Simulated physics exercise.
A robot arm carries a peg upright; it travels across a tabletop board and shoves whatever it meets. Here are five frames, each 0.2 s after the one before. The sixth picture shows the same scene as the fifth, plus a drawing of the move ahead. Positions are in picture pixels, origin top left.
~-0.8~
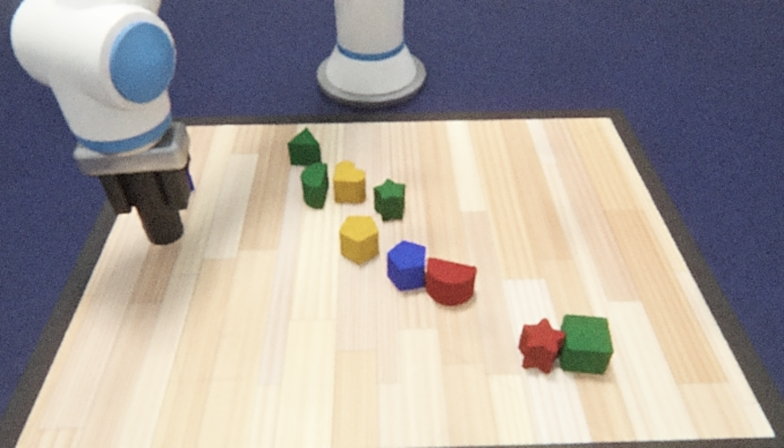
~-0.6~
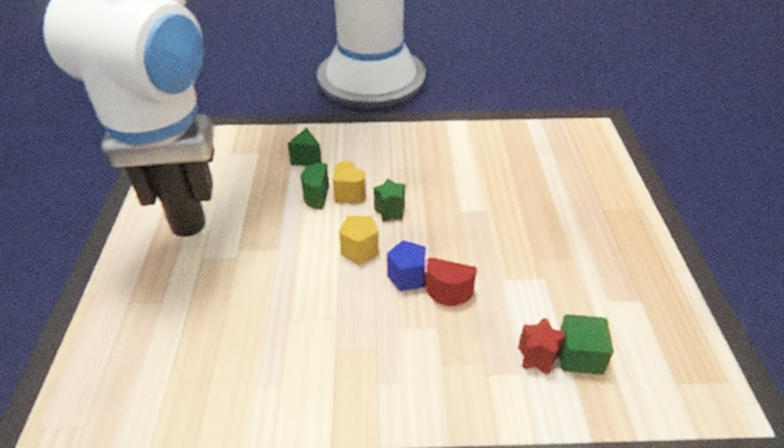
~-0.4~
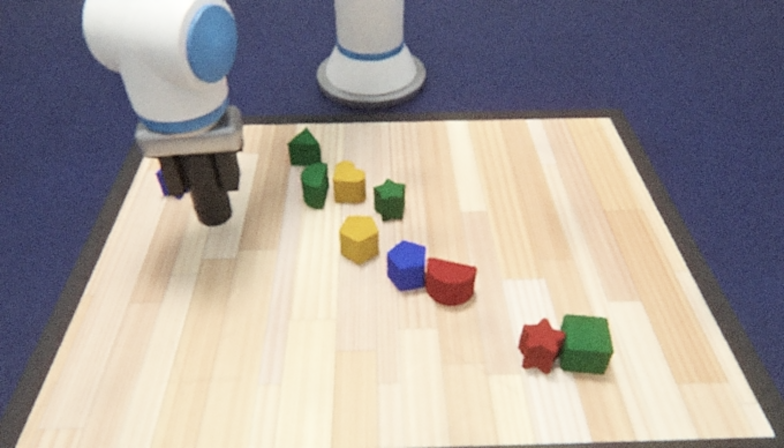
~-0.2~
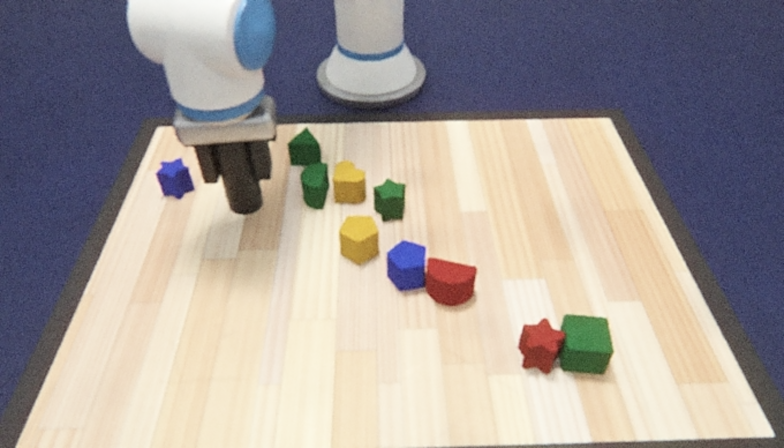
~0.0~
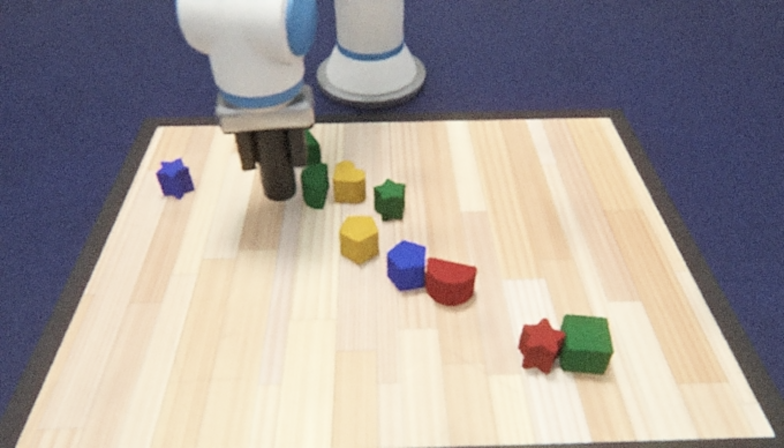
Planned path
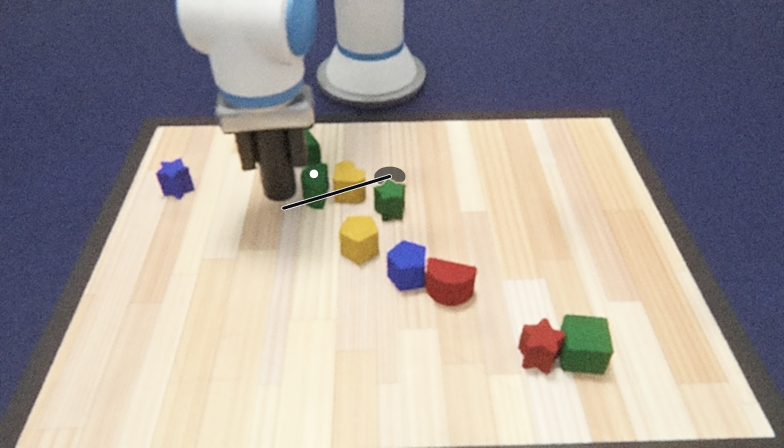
In the video, a white and blue robot arm moves its dark peg steadily rightward and slightly up across a wooden board, uncovering a blue star and nearing a green block, while the scattered colored blocks stay still.
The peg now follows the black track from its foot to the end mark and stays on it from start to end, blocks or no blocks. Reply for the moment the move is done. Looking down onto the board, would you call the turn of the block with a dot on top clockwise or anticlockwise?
Looking down on the board, it turns clockwise.
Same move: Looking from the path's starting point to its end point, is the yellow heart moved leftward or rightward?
Right.
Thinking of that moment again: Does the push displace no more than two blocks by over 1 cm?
Yes - that is the case.
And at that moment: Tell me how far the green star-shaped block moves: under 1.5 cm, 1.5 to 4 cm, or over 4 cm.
Displaced less than 1.5 cm.
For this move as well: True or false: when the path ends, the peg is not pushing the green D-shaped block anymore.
It is false.
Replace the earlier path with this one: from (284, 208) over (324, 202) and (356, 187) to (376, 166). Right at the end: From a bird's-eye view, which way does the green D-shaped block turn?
It twists clockwise.
Path on the board, in a line from (284, 208) to (390, 176); the dot is on the green D-shaped block.
On the path given first. One third of the way, peg at (319, 181); green D-shaped block at (347, 165); yellow heart at (369, 168).
Two thirds of the way, peg at (355, 170); green D-shaped block at (383, 156), turned 15° clockwise; yellow heart at (404, 162), turned 15° clockwise.
At the end, peg at (390, 160); green D-shaped block at (420, 150), turned 35° clockwise; yellow heart at (434, 161), turned 35° clockwise; green star-shaped block in place.
